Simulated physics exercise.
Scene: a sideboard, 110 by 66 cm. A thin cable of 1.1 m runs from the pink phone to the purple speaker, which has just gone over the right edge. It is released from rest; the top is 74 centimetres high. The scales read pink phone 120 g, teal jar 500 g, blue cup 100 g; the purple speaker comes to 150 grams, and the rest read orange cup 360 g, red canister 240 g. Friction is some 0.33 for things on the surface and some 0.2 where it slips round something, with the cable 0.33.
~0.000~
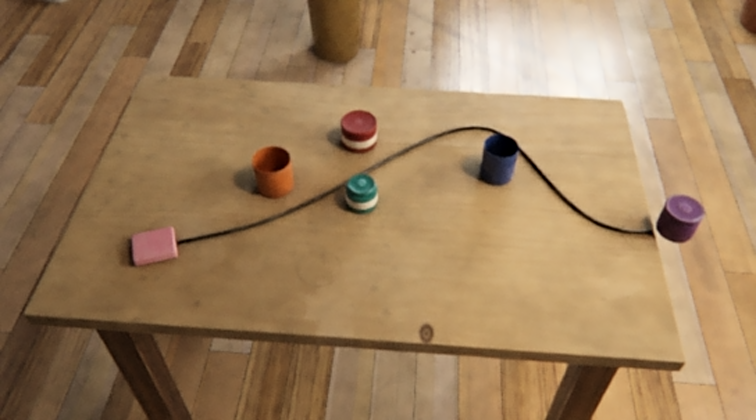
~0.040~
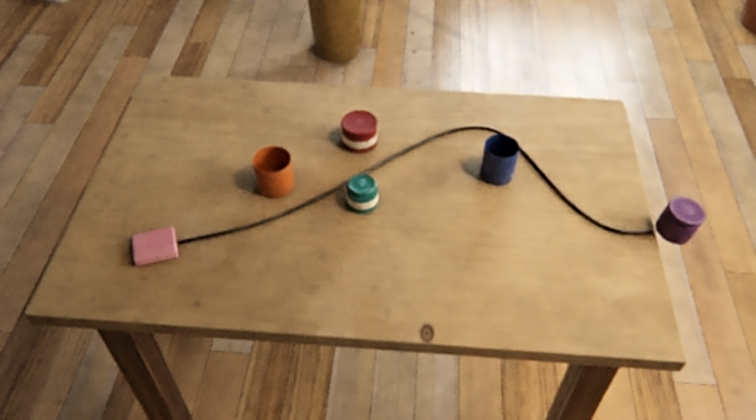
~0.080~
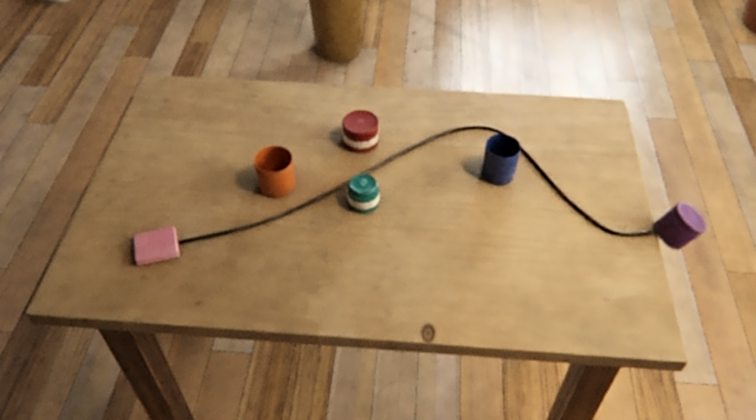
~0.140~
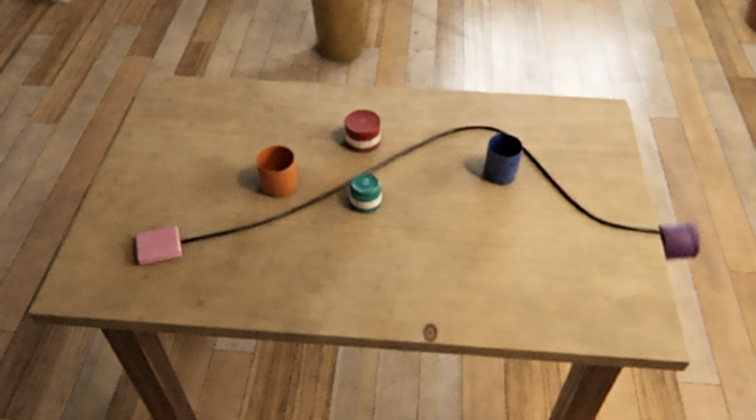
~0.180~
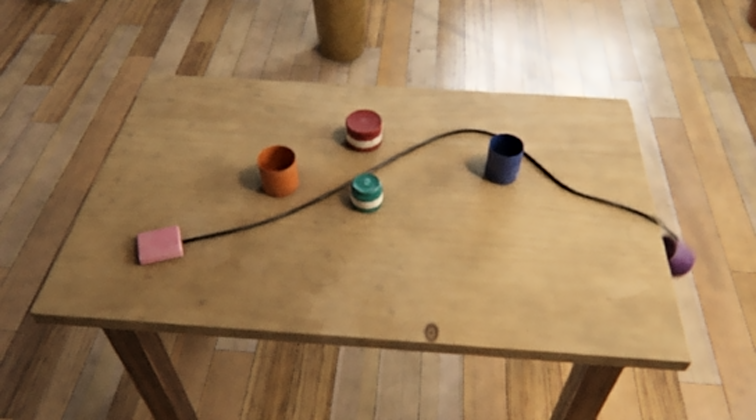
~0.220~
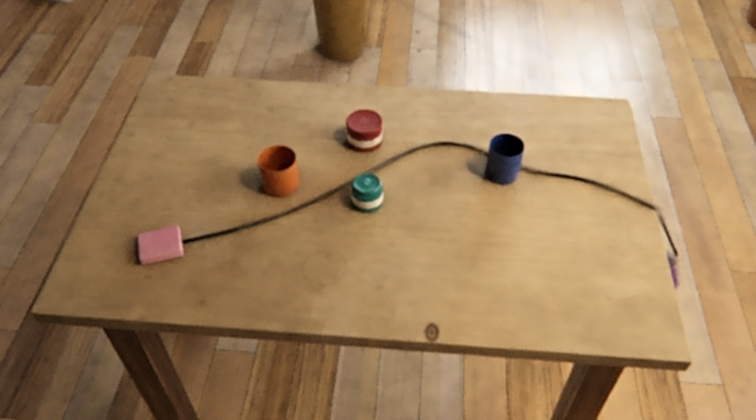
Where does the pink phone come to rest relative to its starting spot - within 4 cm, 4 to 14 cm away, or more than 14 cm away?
It will make a big trip.
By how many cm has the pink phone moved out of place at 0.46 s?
By then the pink phone has moved close to 10 cm.
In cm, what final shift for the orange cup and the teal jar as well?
Orange cup 0 cm, teal jar 0 cm.
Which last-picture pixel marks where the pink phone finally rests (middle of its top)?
The top finishes roughly at pixel (414, 167) of the last view.
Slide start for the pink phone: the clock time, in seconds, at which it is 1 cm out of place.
Estimate for the pink phone: Near 0.30 seconds.
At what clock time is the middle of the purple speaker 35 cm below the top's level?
Answer: 0.48 s on the clock.
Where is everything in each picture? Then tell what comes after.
In the first picture, pink phone (153, 243); cable runs through (594, 220) (430, 139) (343, 185) (238, 229).
In the second picture, purple speaker (686, 210); cable runs through (593, 221) (431, 139) (239, 229).
In the third picture, purple speaker (680, 226); cable runs through (594, 221) (432, 138) (240, 229).
In the fourth picture, purple speaker (677, 242); cable runs through (599, 219) (434, 138) (242, 228).
In the fifth picture, purple speaker (671, 256); cable runs through (626, 207) (435, 138) (243, 228).
In the sixth picture, pink phone (159, 242); cable runs through (657, 209) (544, 173) (441, 143) (348, 183) (244, 227).
After 0.5 s, the cable's tail end at (242, 219); pink phone 11 cm off its start, purple speaker over the edge, blue cup 11 cm off its start.
After 0.7 s, the cable's tail end at (330, 197); pink phone 29 cm off its start, purple speaker over the edge, blue cup 13 cm off its start.
After 1.0 s, the cable's tail end at (364, 189); pink phone 37 cm off its start at (346, 177), purple speaker over the edge, blue cup 13 cm off its start at (525, 194).
After 1.2 s, the cable's tail end at (382, 182); pink phone 42 cm off its start, blue cup 13 cm off its start, purple speaker over the edge.
After 2.4 s, the cable's tail end at (433, 169); pink phone 50 cm off its start at (414, 167), blue cup 13 cm off its start at (525, 194), purple speaker over the edge.
